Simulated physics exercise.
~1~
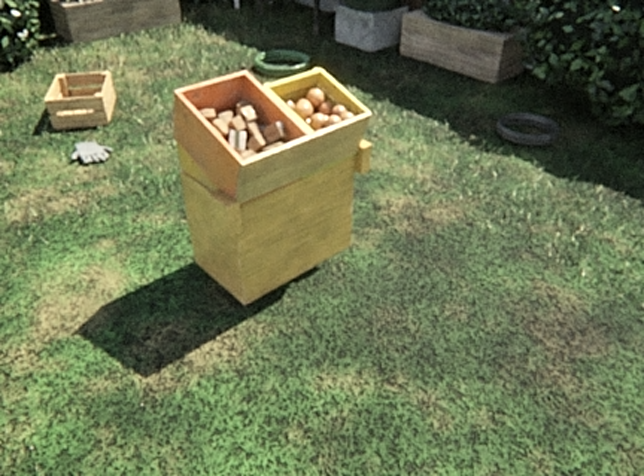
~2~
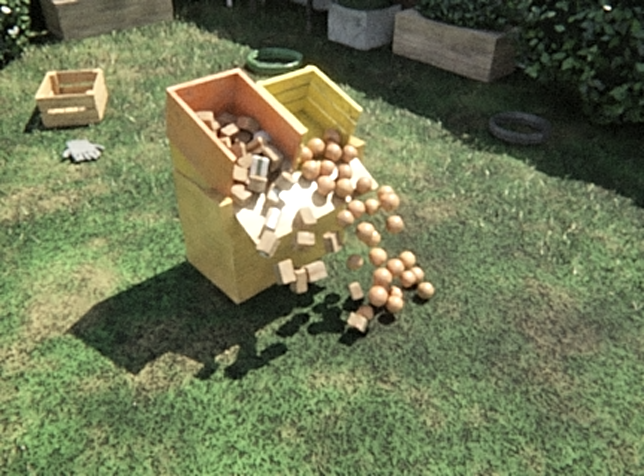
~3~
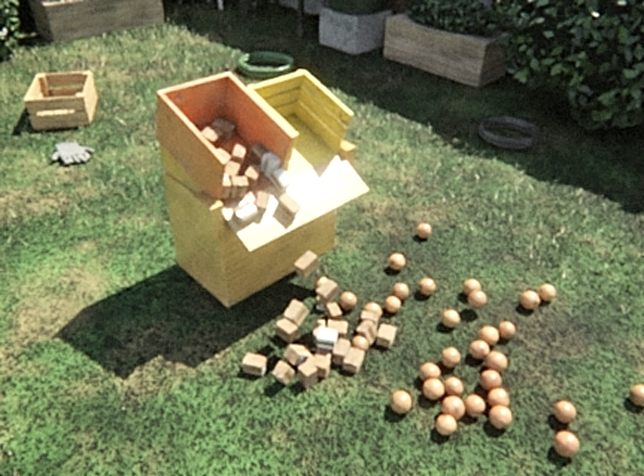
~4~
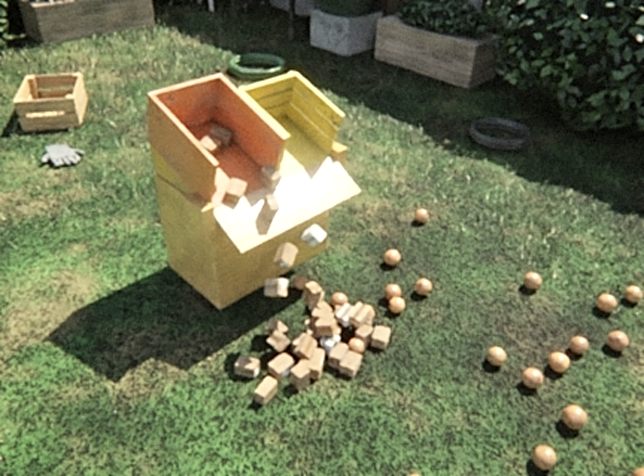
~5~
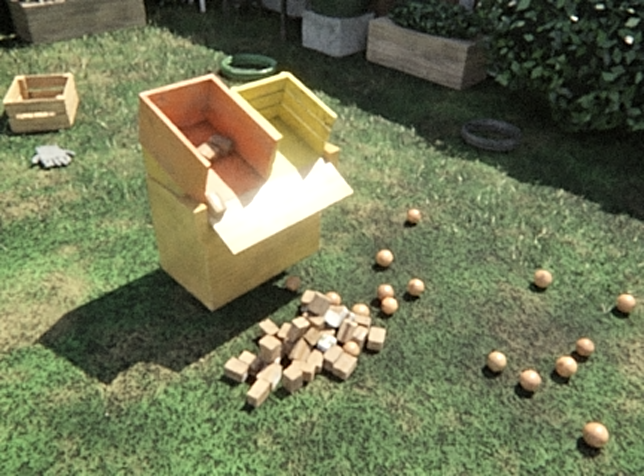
The footage shows a yellow and an orange display bin side by side on a lawn as their front flap swings open, spilling round onions and little block-shaped parcels. The onions roll away rightward, emptying the yellow bin, while the parcels pile up below, leaving a few in the orange bin.
